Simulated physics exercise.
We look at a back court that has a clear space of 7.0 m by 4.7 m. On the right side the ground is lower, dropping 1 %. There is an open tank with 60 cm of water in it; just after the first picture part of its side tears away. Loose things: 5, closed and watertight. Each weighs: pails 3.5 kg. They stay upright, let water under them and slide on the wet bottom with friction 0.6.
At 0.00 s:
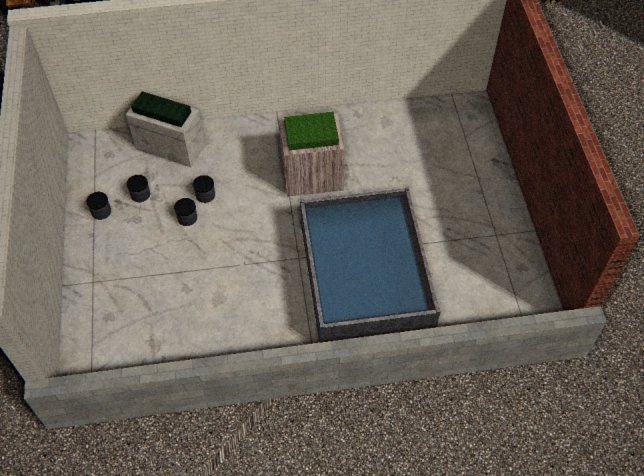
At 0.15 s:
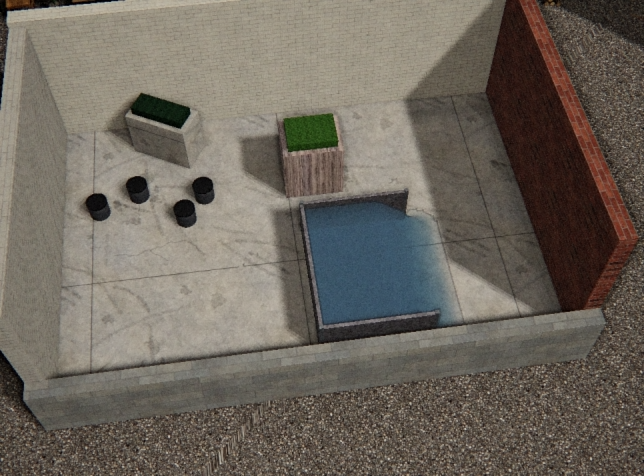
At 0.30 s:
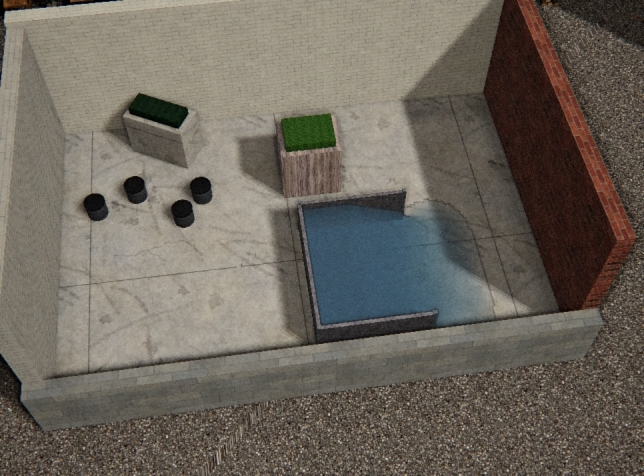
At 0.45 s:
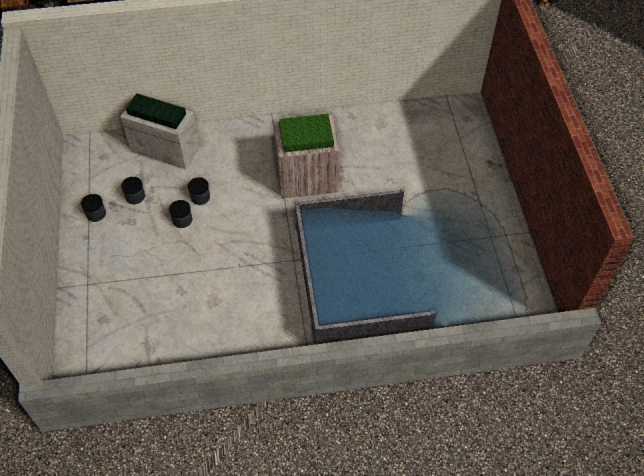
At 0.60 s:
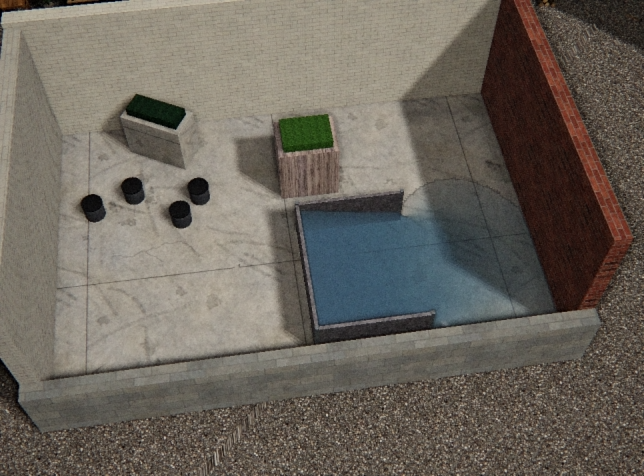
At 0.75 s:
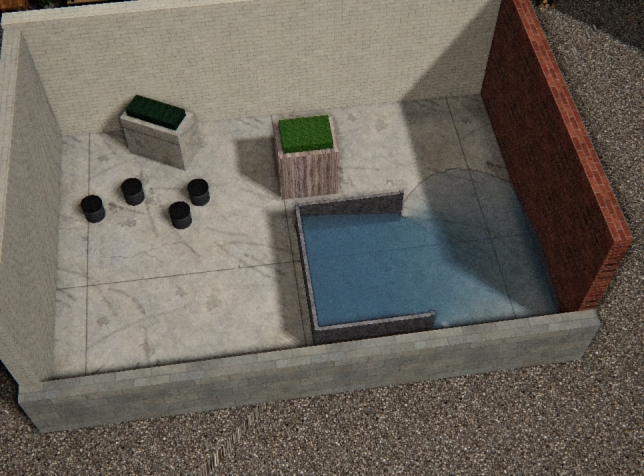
In a walled courtyard, four dark pails stand at the left near two planters, beside a rectangular tank of blue water. The tank's right side disappears and water pours out across the stone floor, then spreads rightward to the red brick wall while the pails and planters stay in place.
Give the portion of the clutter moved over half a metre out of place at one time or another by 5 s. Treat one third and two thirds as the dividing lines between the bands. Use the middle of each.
My guess is it is going to land beneath one third.
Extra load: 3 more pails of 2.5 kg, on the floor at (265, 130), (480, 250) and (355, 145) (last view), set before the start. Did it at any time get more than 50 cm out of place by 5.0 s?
Reading them off in order: Clears the mark, clears the mark, clears the mark.
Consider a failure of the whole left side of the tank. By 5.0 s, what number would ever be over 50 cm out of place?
The answer would then be 4.
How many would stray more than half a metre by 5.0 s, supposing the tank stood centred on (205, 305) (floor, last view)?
So the tally would be 1.
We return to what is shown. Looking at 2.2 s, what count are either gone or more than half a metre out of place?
0.
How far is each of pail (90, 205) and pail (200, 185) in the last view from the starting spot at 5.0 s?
Taking them in turn, I get 0 cm for the first and 0 cm for the second.
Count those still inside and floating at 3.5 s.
The count is 0.
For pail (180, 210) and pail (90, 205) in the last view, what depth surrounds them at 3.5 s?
Roughly 0 and 0 cm.
After 1.1 s 0 of 5 are over 50 cm from their spots; 0 afloat.
After 2.2 s 0 of 5 are over 50 cm from their spots; 0 afloat.
After 3.5 s 0 of 5 are over 50 cm from their spots; 0 afloat.
After 5.0 s 1 of 5 are over 50 cm from their spots, and 1 have been at some point; 0 afloat.
